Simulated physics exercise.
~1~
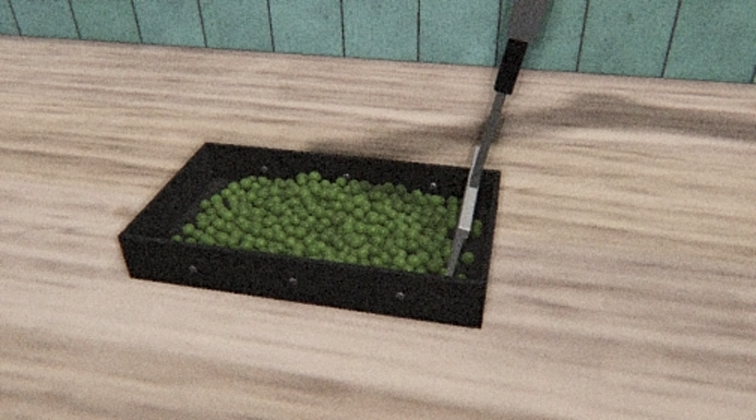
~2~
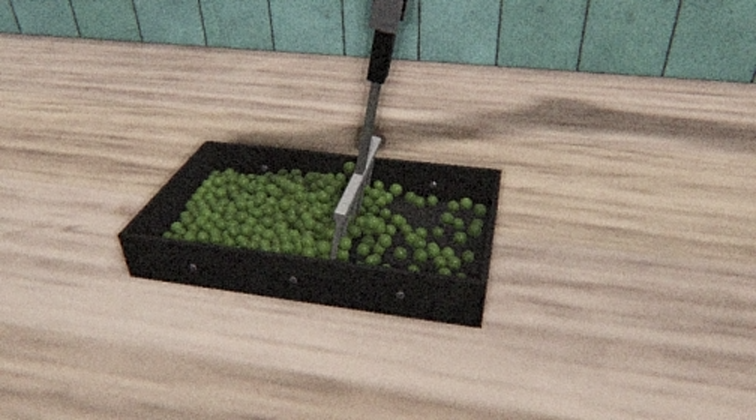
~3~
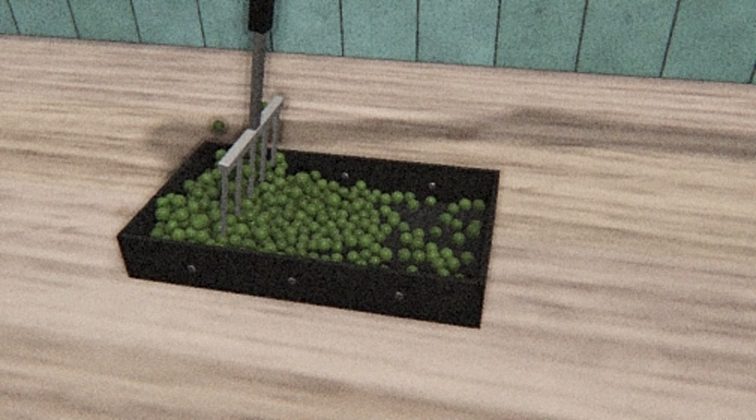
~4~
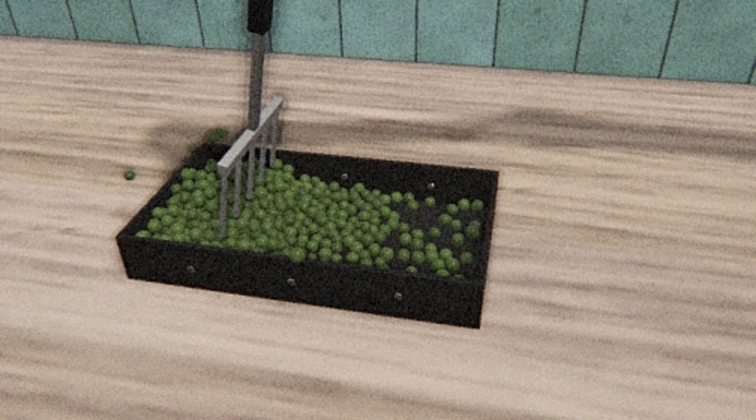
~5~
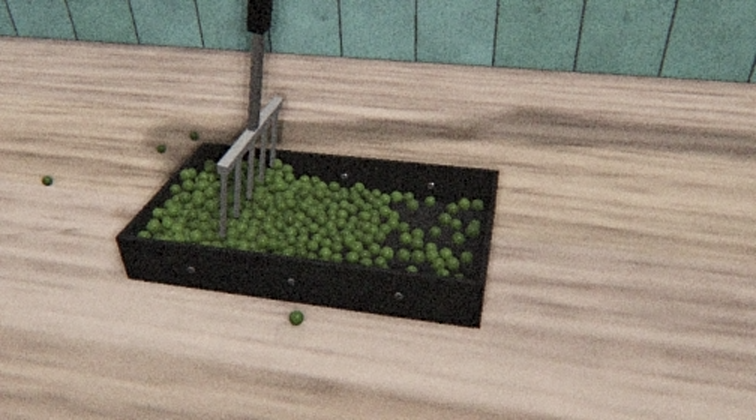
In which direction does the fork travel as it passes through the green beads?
The fork travels to the left, from the right end of the tin toward its left end.
